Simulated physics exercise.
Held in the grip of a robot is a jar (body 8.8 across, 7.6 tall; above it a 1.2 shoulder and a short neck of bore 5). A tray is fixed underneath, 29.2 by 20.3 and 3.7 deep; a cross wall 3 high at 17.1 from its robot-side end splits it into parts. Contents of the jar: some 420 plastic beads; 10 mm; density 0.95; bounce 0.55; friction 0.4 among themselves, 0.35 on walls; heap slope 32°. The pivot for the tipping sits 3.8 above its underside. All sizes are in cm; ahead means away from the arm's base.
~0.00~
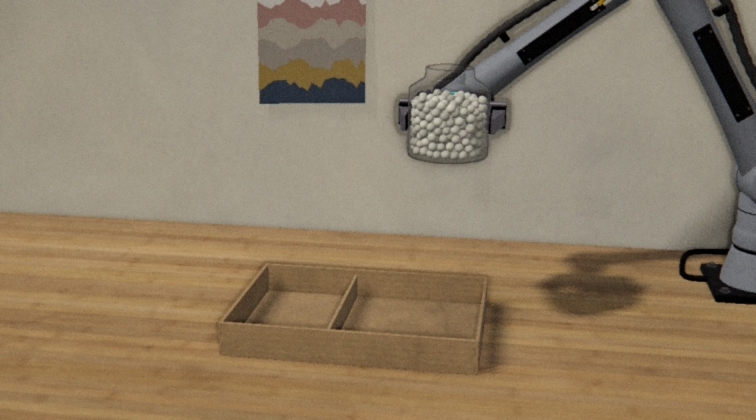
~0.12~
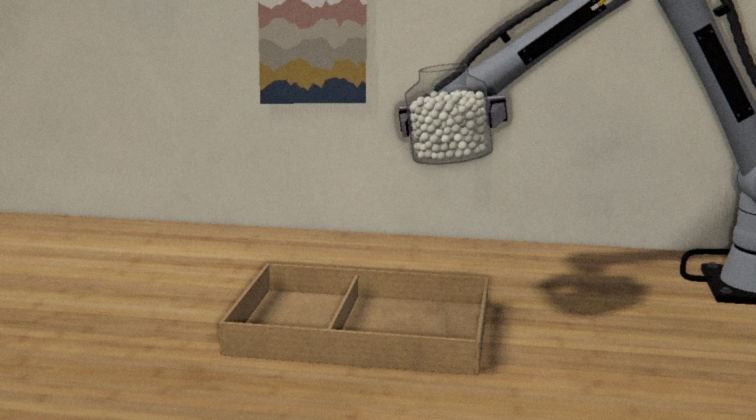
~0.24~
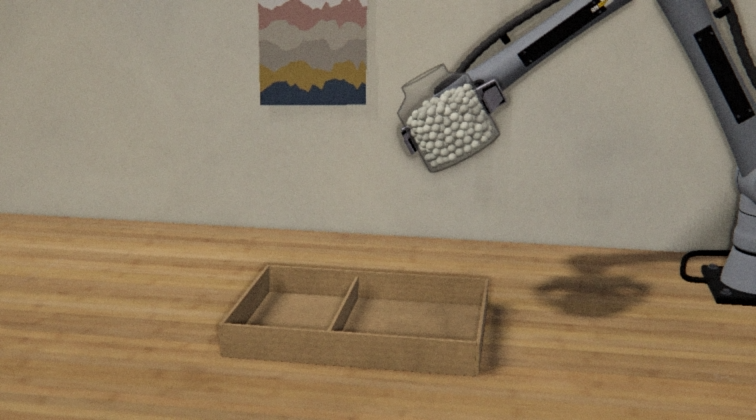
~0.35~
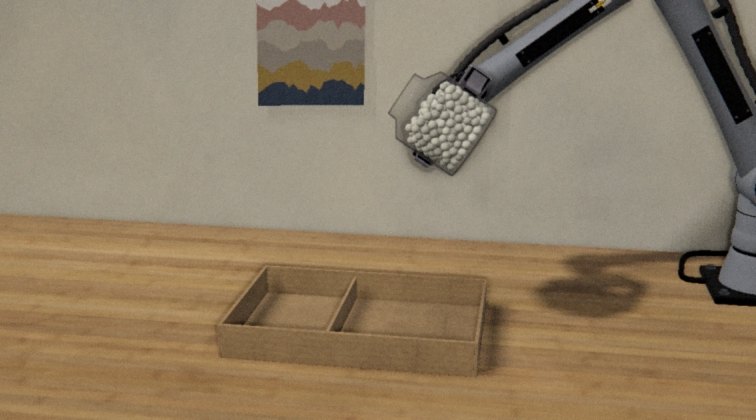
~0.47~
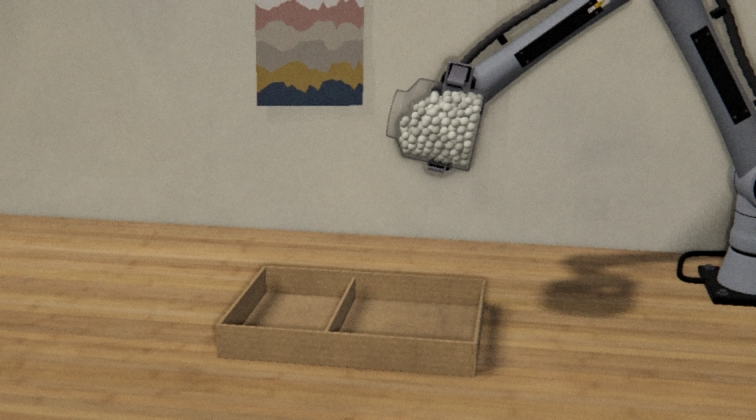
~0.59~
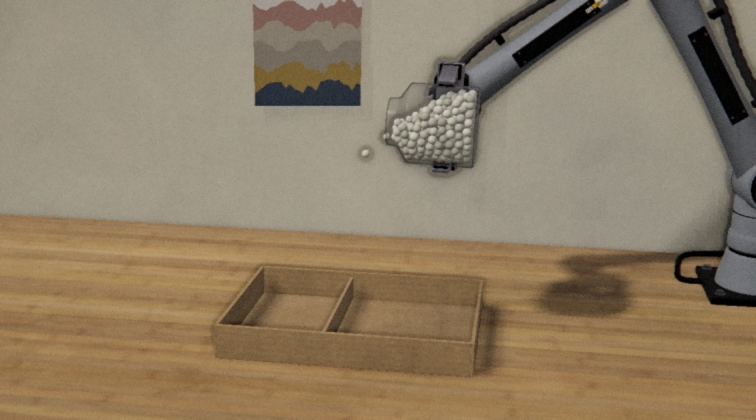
A gray robot arm held a clear jar of white beads above a divided open box and steadily tipped it left onto its side, until a single bead dropped out of the mouth.
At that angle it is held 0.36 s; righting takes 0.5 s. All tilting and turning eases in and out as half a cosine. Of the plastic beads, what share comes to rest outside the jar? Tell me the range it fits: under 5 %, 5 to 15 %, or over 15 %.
It fits under 5 %.
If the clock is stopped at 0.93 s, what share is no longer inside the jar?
Share out of jar: Approx. 0 %.
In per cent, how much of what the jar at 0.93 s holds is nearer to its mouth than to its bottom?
50 %.
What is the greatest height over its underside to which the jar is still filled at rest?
8.0 cm.
After 0.93 s, tipped 88°, highest piece 30 above the table; 408 in the jar, 5 in the robot-side part, 1 in the far-side part, 1 in flight or on a rim.
After 1.28 s, tipped 23°, highest piece 31 above the table; 408 in the jar, 5 in the robot-side part, 2 in the far-side part.
After 1.65 s, upright, highest piece 31 above the table; 408 in the jar, 5 in the robot-side part, 2 in the far-side part.
After 2.35 s, upright, highest piece 30 above the table; 408 in the jar, 5 in the robot-side part, 2 in the far-side part.
At rest, 408 in the jar, 5 in the robot-side part, 2 in the far-side part. That is 2 % outside the jar.
